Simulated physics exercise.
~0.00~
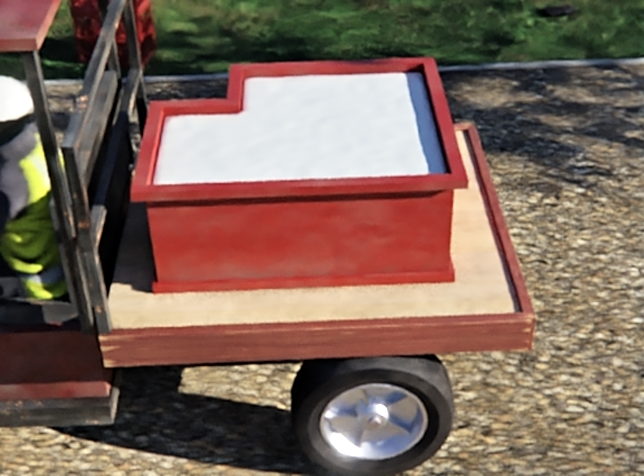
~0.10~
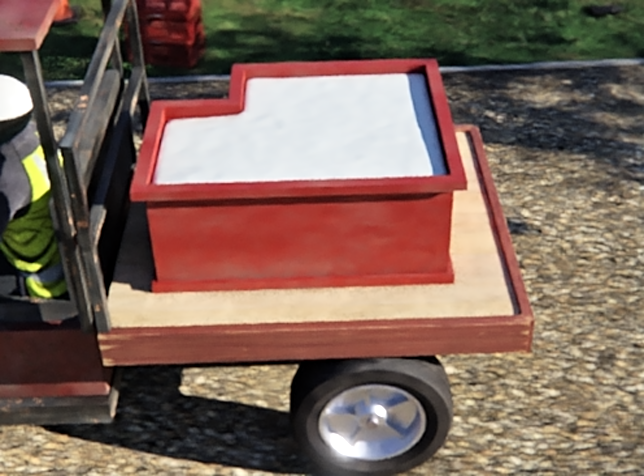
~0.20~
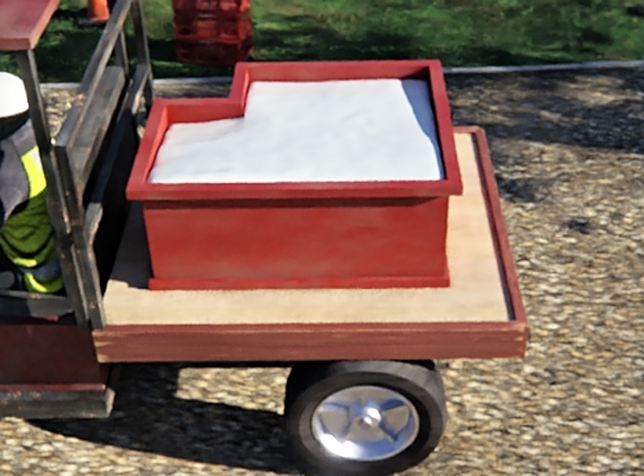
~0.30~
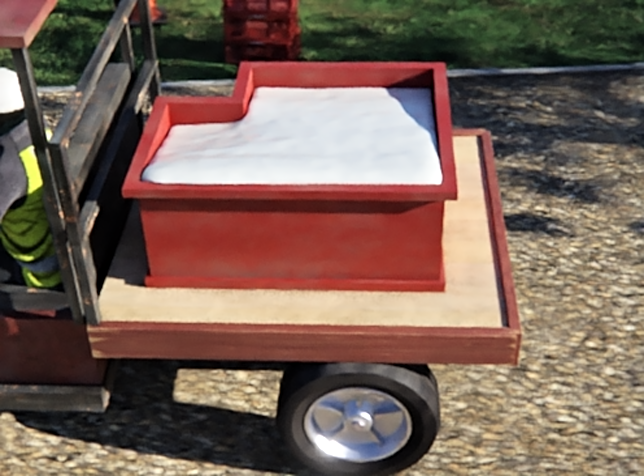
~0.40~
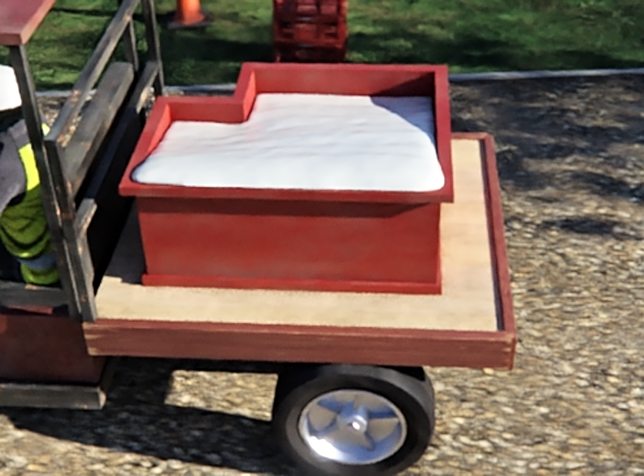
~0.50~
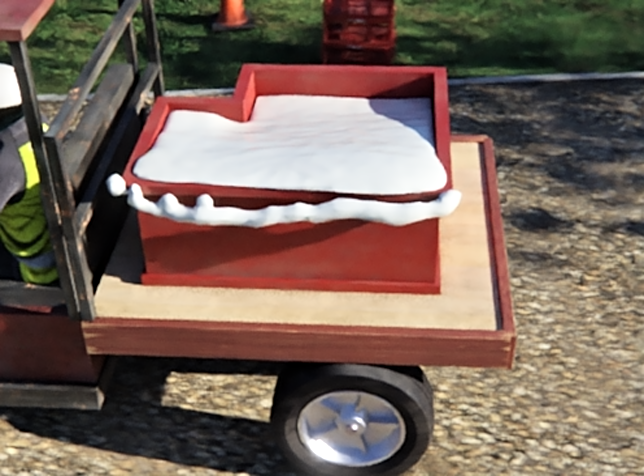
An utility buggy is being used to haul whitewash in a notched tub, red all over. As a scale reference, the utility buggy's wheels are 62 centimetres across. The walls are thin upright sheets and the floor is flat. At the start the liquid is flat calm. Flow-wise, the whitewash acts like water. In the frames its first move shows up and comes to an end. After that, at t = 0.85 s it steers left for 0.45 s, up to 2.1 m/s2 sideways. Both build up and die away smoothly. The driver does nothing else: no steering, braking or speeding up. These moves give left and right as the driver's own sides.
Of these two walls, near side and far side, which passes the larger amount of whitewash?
It ends up spilling away from us.
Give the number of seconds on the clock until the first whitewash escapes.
Around 0.7 seconds.
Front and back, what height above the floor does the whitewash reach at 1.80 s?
The front reads 40 cm and the back reads 36 cm.
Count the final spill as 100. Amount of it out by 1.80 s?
By then it's around 70 per cent.
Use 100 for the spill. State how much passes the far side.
I'd put it at about 50 percent of what spills.
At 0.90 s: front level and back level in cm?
At the front 38 cm, at the back 38 cm.
By 0.90 s the surface is 39 cm up at the front and 38 cm at the back; 1 per cent is out, over the near side.
By 1.30 s the surface is 32 cm up at the front and 37 cm at the back; 3 per cent is out, over the near side and the far side.
By 1.80 s the surface is 40 cm up at the front and 36 cm at the back; 6 per cent is out, mostly over the far side, some over the near side.
By 4.28 s 8 per cent is out, over the far side and the near side, a little elsewhere; the near side has passed 2 per cent and the far side 4.
